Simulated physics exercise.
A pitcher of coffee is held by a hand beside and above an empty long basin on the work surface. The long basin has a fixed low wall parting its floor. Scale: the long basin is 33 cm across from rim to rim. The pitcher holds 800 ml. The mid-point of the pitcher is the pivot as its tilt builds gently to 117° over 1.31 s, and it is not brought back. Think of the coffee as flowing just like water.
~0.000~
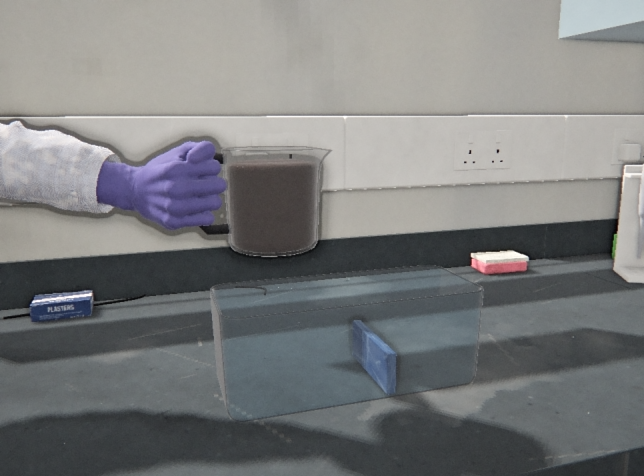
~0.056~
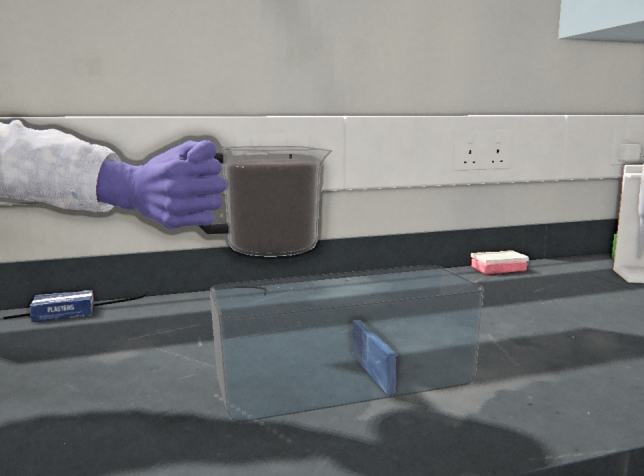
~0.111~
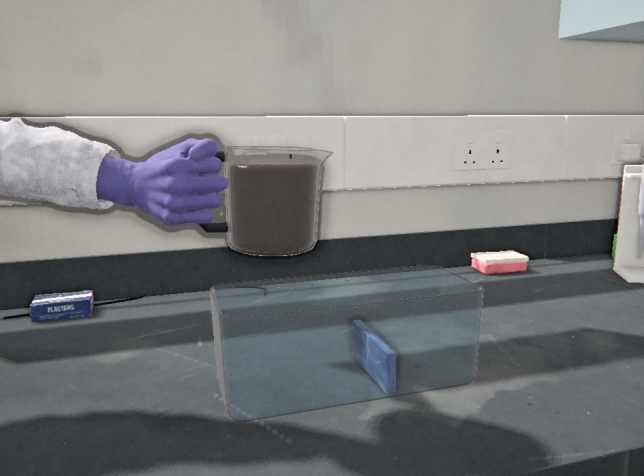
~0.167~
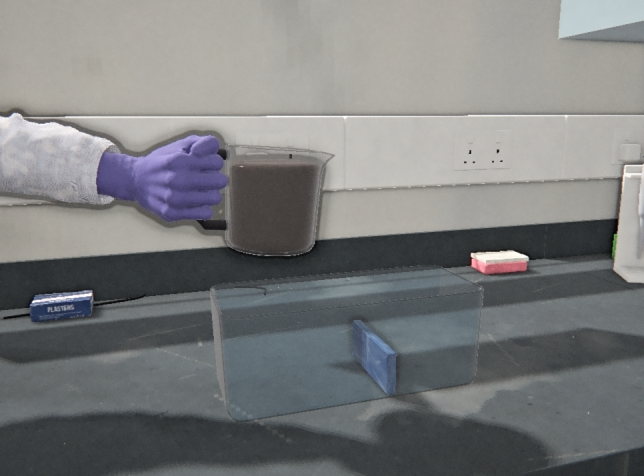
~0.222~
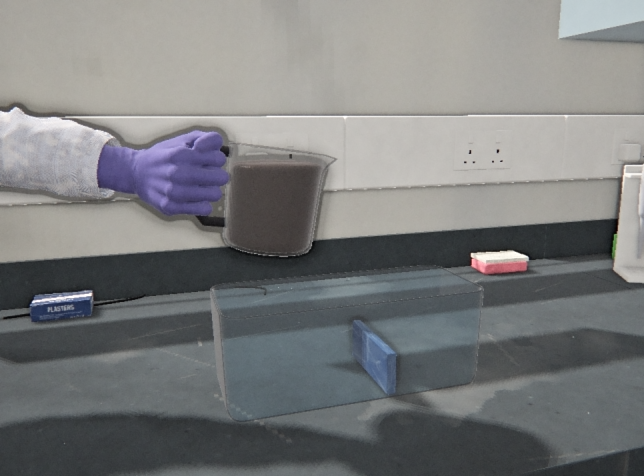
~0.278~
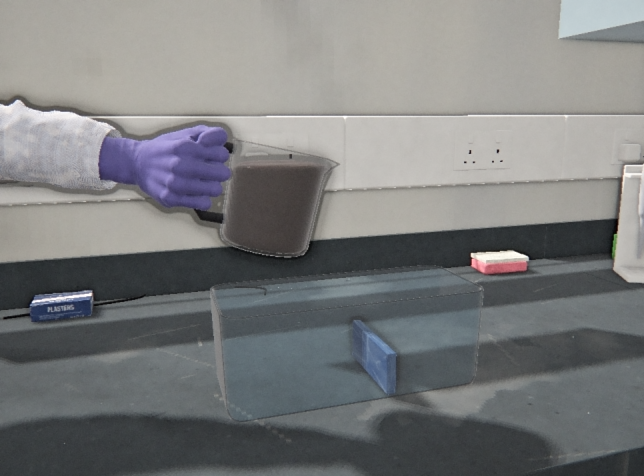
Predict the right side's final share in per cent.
The right side finishes with roughly 57 per cent.
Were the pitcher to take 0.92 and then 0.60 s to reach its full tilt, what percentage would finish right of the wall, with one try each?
I'd expect close to 45 per cent and then close to 25 per cent.
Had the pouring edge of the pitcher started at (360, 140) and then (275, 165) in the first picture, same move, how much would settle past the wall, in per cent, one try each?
Respectively 85 and 5 %.
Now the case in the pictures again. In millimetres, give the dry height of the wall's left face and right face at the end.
Measured: Left around 40 mm, right around 22 mm.
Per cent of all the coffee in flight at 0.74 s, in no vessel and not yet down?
Some 16 per cent, I reckon.
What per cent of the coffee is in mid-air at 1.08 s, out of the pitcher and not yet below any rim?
Estimated airborne part: Roughly 9 per cent.
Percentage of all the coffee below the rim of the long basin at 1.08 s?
That comes to about 76 percent.
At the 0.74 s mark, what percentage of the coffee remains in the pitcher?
Close to 72 percent of the liquid remains at that time.
By 0.74 s the tilt is 70° and 72 per cent is still to pour, 1 is left of the wall and 10 right of it.
By 1.08 s the tilt is 108° and 14 per cent is still to pour, 22 is left of the wall and 54 right of it.
By 1.43 s the tilt is 117° and 0 per cent is still to pour, 43 is left of the wall and 57 right of it.
By 1.81 s the tilt is 117° and 0 per cent is still to pour, 43 is left of the wall and 57 right of it.
At rest 43 per cent lies left of the wall, 57 right of it and 1 outside.
